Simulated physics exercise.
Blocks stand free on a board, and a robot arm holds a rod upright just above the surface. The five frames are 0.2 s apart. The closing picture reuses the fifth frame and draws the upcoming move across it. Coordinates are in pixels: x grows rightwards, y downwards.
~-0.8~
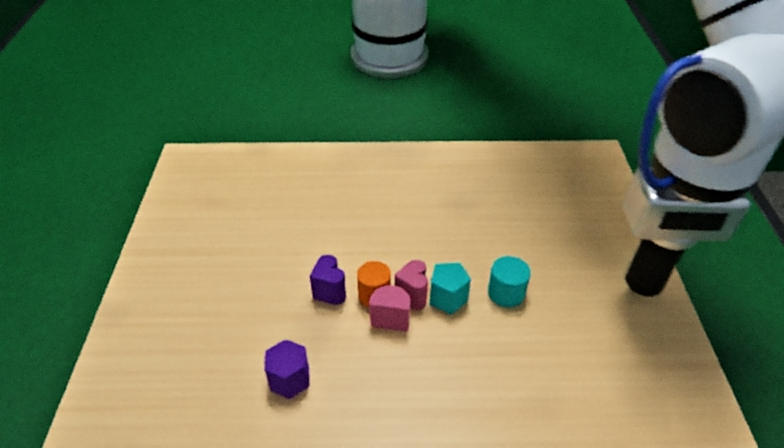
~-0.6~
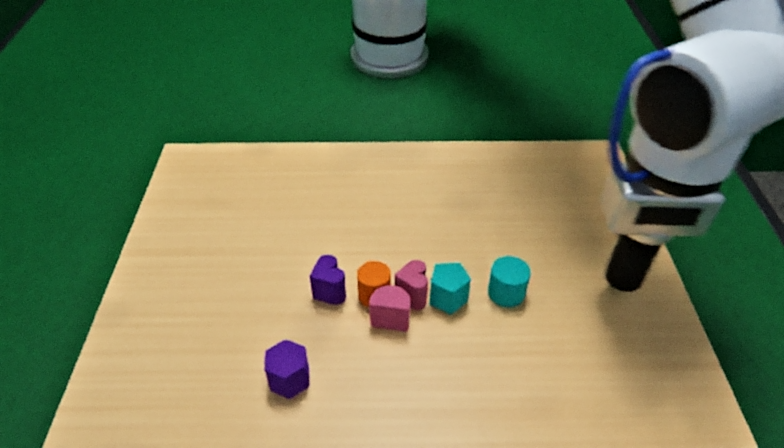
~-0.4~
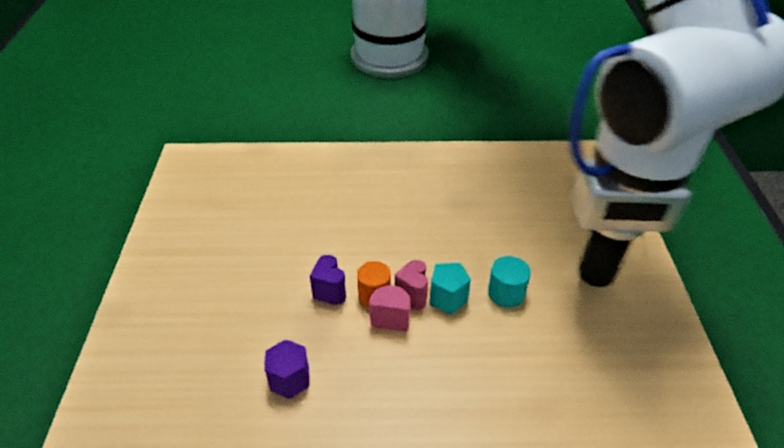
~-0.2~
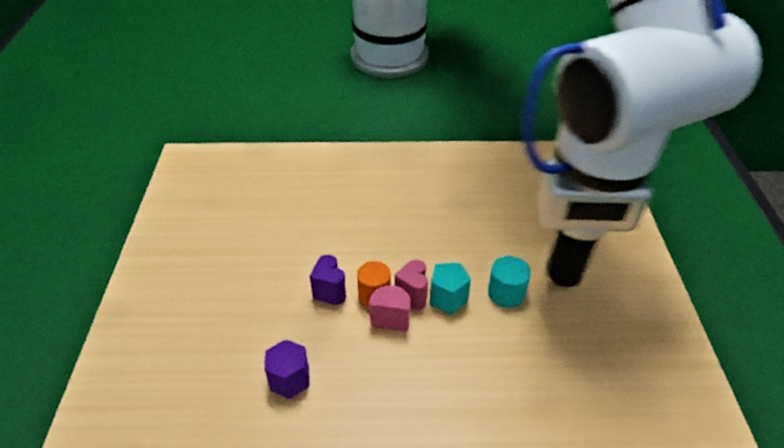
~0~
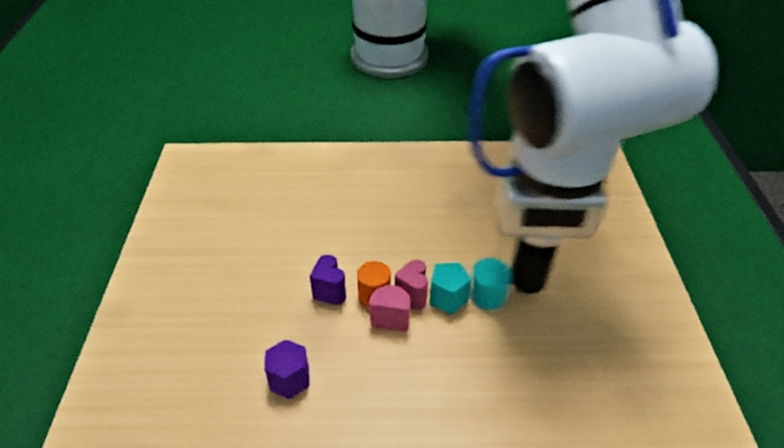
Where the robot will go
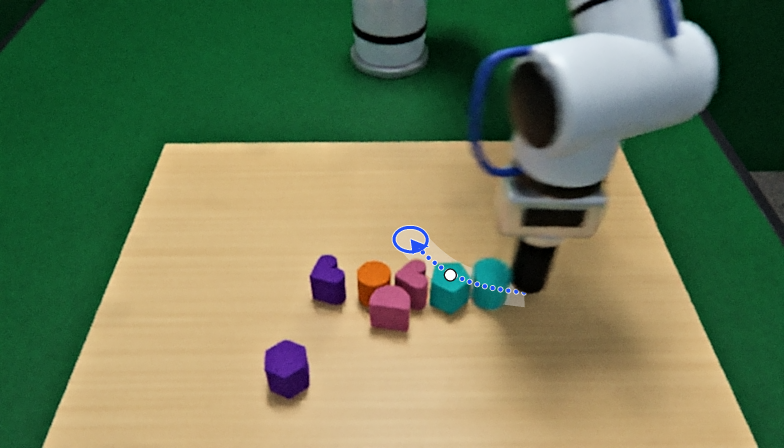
On a wooden board, a robot arm moves left and nudges a turquoise cylinder left.
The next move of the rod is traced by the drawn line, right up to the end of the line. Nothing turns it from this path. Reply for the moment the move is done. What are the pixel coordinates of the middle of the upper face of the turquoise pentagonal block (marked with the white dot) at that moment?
The middle of the upper face of the turquoise pentagonal block will lie at about (408, 298) in the picture.
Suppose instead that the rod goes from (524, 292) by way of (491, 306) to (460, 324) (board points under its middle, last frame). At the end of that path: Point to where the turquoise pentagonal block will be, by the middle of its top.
Around (386, 288).
The drawn path runs from (524, 292) via (478, 285) and (438, 266), ending at (411, 239); the dot is on the turquoise pentagonal block.
The first path, step by step. One third of the way, rod (480, 272); orange cylinder (366, 271); pink D-shaped block (381, 303); pink heart block (398, 269), turned 50° clockwise; turquoise pentagonal block (415, 292), turned 20° clockwise; turquoise cylinder (451, 278).
Two thirds of the way, rod (439, 252); orange cylinder (366, 271); pink D-shaped block (373, 306); pink heart block (397, 269), turned 55° clockwise; turquoise pentagonal block (408, 298), turned 30° clockwise; turquoise cylinder (438, 277).
At the end, rod (411, 226); orange cylinder (366, 271); pink D-shaped block (373, 306); pink heart block (397, 269), turned 55° clockwise; turquoise pentagonal block (408, 298), turned 30° clockwise; turquoise cylinder (438, 277).
